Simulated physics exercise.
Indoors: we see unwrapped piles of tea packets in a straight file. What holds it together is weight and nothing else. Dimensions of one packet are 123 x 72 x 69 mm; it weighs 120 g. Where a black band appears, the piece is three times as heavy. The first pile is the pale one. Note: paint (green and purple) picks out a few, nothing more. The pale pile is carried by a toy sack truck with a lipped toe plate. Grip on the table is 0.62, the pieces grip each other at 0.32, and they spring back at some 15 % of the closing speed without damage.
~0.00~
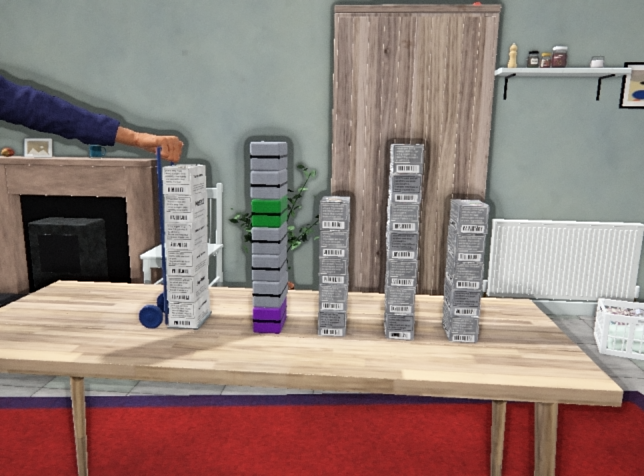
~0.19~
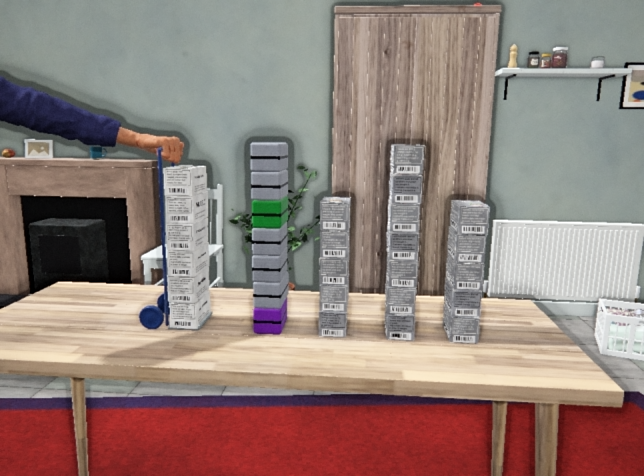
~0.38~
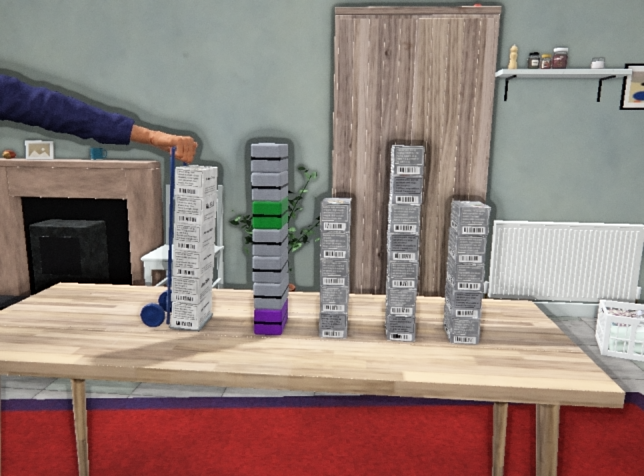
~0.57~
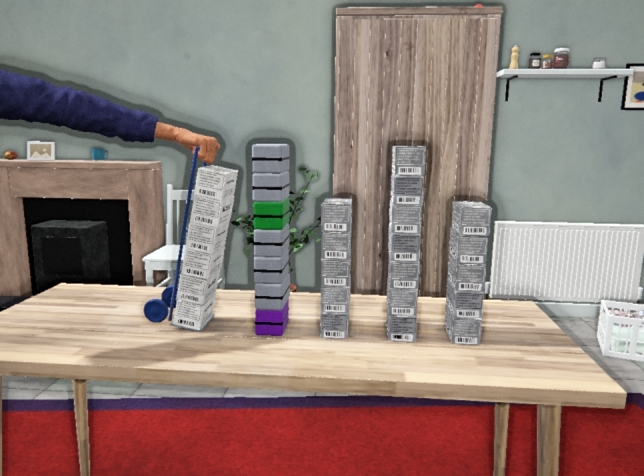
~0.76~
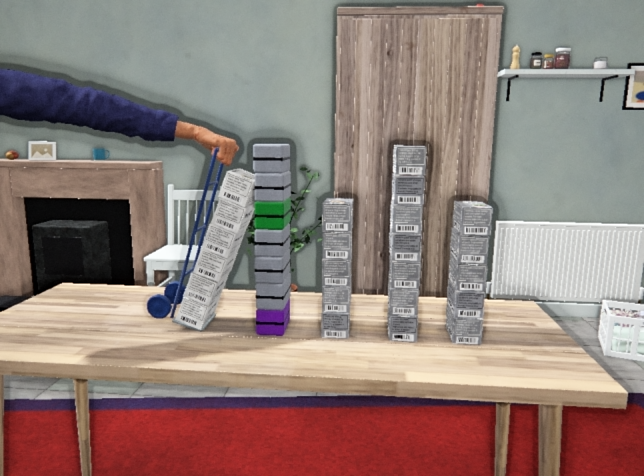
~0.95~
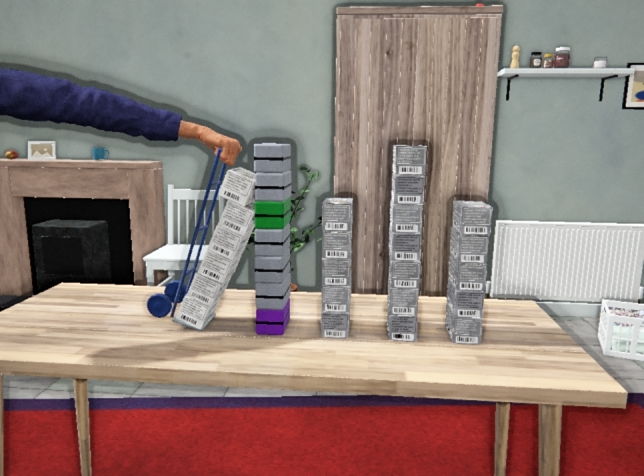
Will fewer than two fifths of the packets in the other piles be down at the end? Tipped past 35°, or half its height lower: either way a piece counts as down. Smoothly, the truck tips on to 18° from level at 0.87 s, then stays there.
Yes.
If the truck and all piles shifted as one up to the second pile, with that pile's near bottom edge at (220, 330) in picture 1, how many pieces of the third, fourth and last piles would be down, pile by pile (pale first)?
Pile by pile, third 0, fourth 0, last 0.
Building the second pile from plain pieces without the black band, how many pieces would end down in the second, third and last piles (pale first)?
In that case the second pile has 7 down, the third 4, the last 5.
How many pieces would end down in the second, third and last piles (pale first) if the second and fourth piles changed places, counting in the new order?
Down tally in the new order: Second = 7, third = 4, last = 4.
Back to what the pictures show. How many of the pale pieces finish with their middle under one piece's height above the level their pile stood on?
I count 1 in total.
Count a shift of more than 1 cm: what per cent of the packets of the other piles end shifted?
Shifted: 0 per cent.
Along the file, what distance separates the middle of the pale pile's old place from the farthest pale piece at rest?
14 cm.
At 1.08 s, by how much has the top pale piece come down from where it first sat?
Roughly 2 cm.
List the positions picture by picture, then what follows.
In the first frame (pixels give the middle of a visible side), truck frame (160, 185) 0° forward; purple packet (267, 321); green packet (266, 214); none of the others has stirred.
The second frame shows truck frame (161, 186) 0° forward; green packet (266, 215).
The third frame shows truck frame (172, 185) 4° forward, top of the pale pile leaning 4°; green packet (267, 216); none of the others has stirred.
The fourth frame shows truck frame (191, 184) 11° forward, top of the pale pile leaning 11°; green packet (268, 216); none of the others has stirred.
The fifth frame shows truck frame (207, 185) 17° forward, top of the pale pile leaning 21°; green packet (269, 216); none of the others has stirred.
The sixth frame shows truck frame (210, 185) 18° forward, top of the pale pile leaning 23°; green packet (269, 216); purple packet (269, 323); none of the others has stirred.
After 1.08 s, 0 of the pale pile down; none of the 24 other packets down.
In the end (1.9 s), 0 of the pale pile down; none of the 24 other packets down, 1 disturbed; green packet unmoved; purple packet unmoved. That is 0 per cent. From the last view, middles, green packet near (274, 212), purple packet near (274, 315).
